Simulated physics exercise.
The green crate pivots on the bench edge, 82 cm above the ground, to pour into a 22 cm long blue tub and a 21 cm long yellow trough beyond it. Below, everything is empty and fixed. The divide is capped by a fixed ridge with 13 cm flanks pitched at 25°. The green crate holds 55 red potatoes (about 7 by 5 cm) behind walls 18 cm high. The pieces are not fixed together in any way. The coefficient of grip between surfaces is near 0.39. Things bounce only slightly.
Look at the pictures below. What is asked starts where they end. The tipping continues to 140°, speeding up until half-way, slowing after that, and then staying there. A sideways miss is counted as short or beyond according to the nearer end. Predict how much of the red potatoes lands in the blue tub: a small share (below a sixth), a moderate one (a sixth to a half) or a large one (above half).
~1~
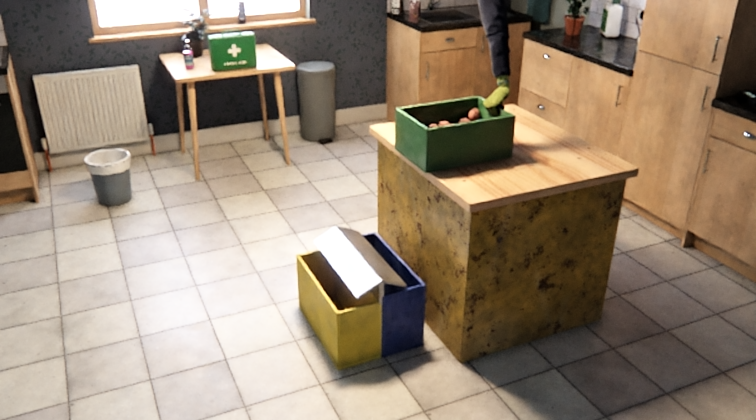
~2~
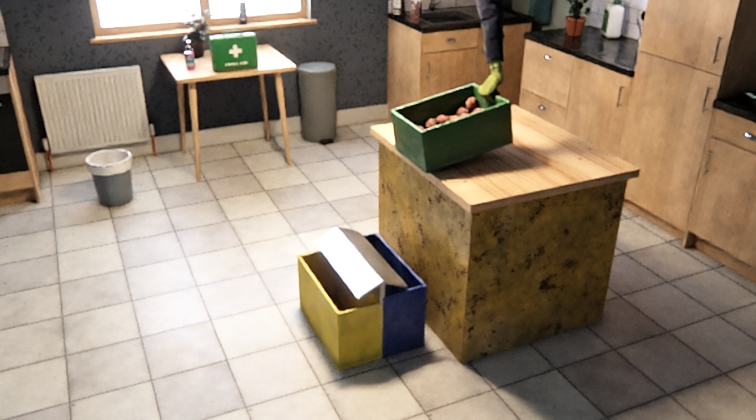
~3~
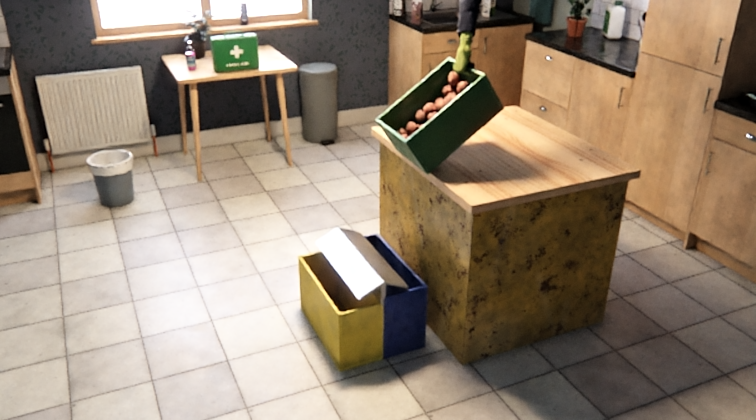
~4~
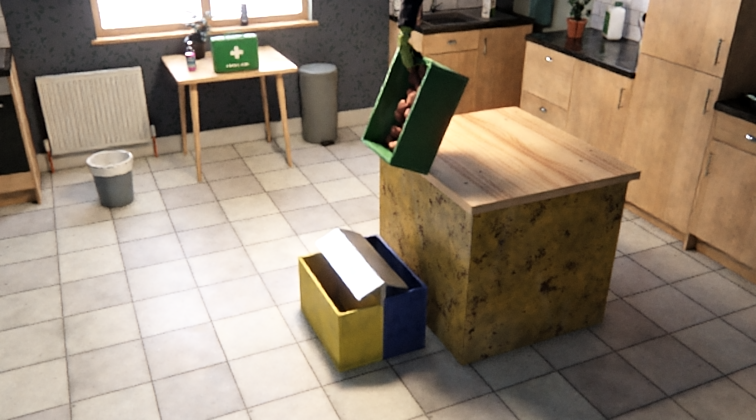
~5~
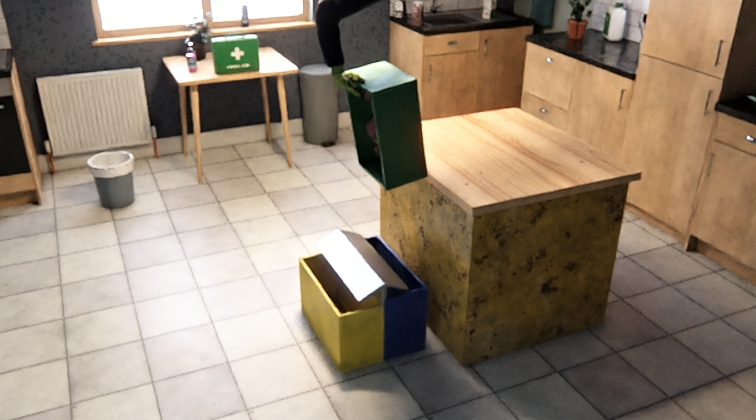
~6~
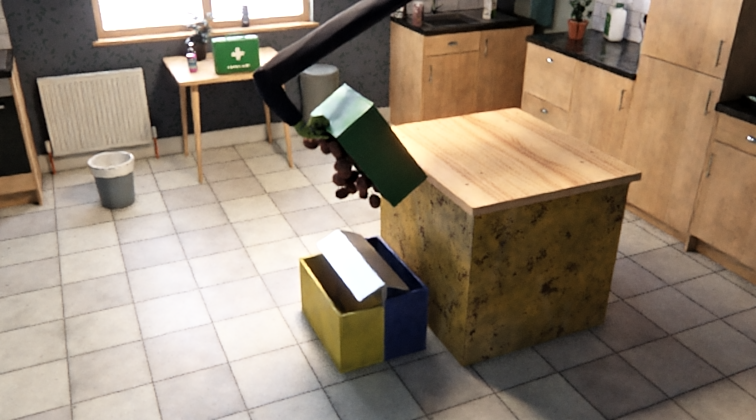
A small share.
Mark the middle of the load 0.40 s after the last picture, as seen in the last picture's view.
Centre: About (277, 332).
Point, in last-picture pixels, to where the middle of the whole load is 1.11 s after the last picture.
(202, 359).
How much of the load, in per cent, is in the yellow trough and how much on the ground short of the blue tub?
Estimate: 15 % then 0 %.
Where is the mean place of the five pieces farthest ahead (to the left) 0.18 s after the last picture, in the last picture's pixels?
They're centred near (259, 271).
Then, 0.18 s after the last picture, tilt 140°; 2 still in the green crate, 2 in the yellow trough and 51 in the air.
Then, 0.40 s after the last picture, tilt 140°; 7 in the yellow trough, 26 on the ground beyond the yellow trough and 22 in the air.
Then, 0.71 s after the last picture, tilt 140°; 1 in the blue tub, 7 in the yellow trough, 41 on the ground beyond the yellow trough and 6 in the air.
Final count (1.11 s after the last picture), 1 in the blue tub, 8 in the yellow trough and 46 on the ground beyond the yellow trough. Asked share, 1 of 55, 2 per cent.
